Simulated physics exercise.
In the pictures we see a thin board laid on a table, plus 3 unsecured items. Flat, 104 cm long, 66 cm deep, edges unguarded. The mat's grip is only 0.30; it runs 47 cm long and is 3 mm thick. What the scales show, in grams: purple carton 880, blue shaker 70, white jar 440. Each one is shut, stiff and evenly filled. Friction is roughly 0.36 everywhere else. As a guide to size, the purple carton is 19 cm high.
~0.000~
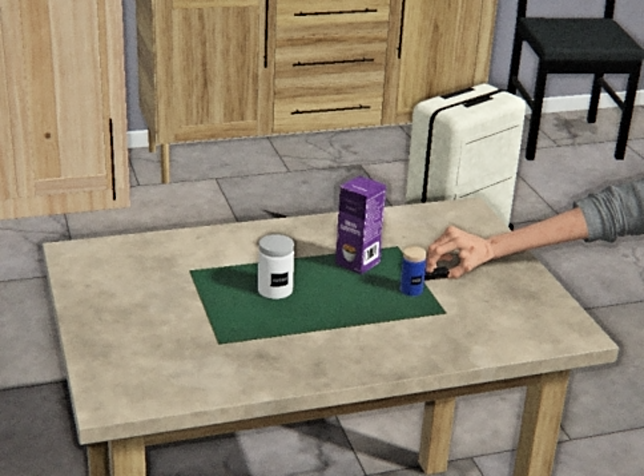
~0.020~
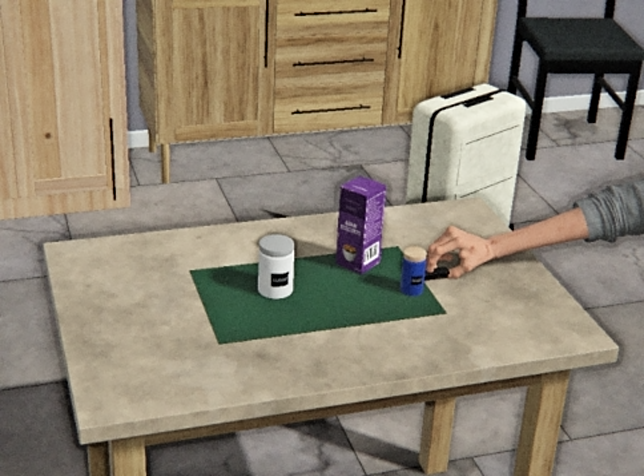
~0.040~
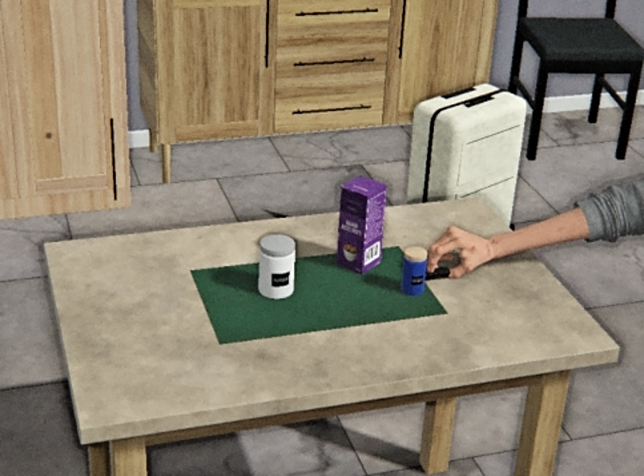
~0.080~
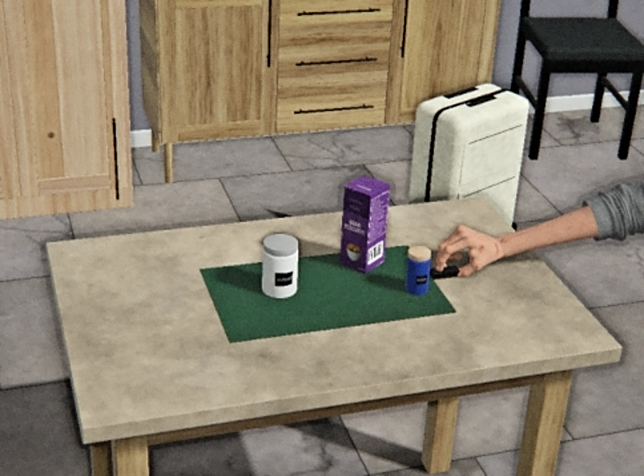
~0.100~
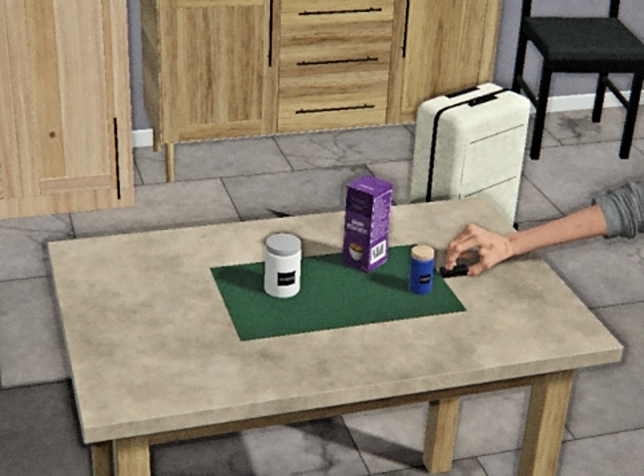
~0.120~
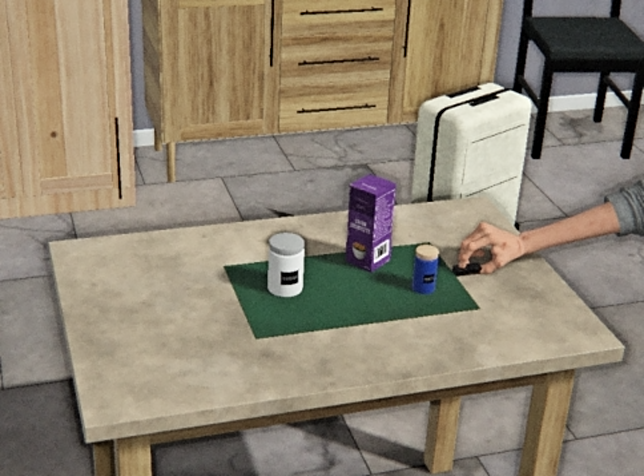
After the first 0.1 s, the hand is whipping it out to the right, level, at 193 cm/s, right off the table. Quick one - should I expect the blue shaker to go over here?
Yes, it will go over.
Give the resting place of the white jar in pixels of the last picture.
You'll see it about at (313, 263) in the last picture.
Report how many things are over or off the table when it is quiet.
I count 1.
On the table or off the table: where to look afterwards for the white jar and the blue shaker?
Result: White jar remains in bounds, blue shaker goes out of bounds.
After 0.32 s, mat pulled 44 cm; blue shaker leaning 38° near (487, 258); purple carton slid 12 cm; white jar slid 7 cm.
After 0.52 s, mat pulled 83 cm; blue shaker now off the table; purple carton leaning 10°; white jar slid 7 cm.
After 0.82 s, mat pulled 104 cm; purple carton leaning 10°; white jar slid 7 cm.
After 1.62 s, mat pulled 104 cm; purple carton slid 22 cm; white jar slid 7 cm.
At rest (2.0 s), off the table and tipped over, blue shaker; not toppled but over 6 cm from the start, purple carton and white jar.
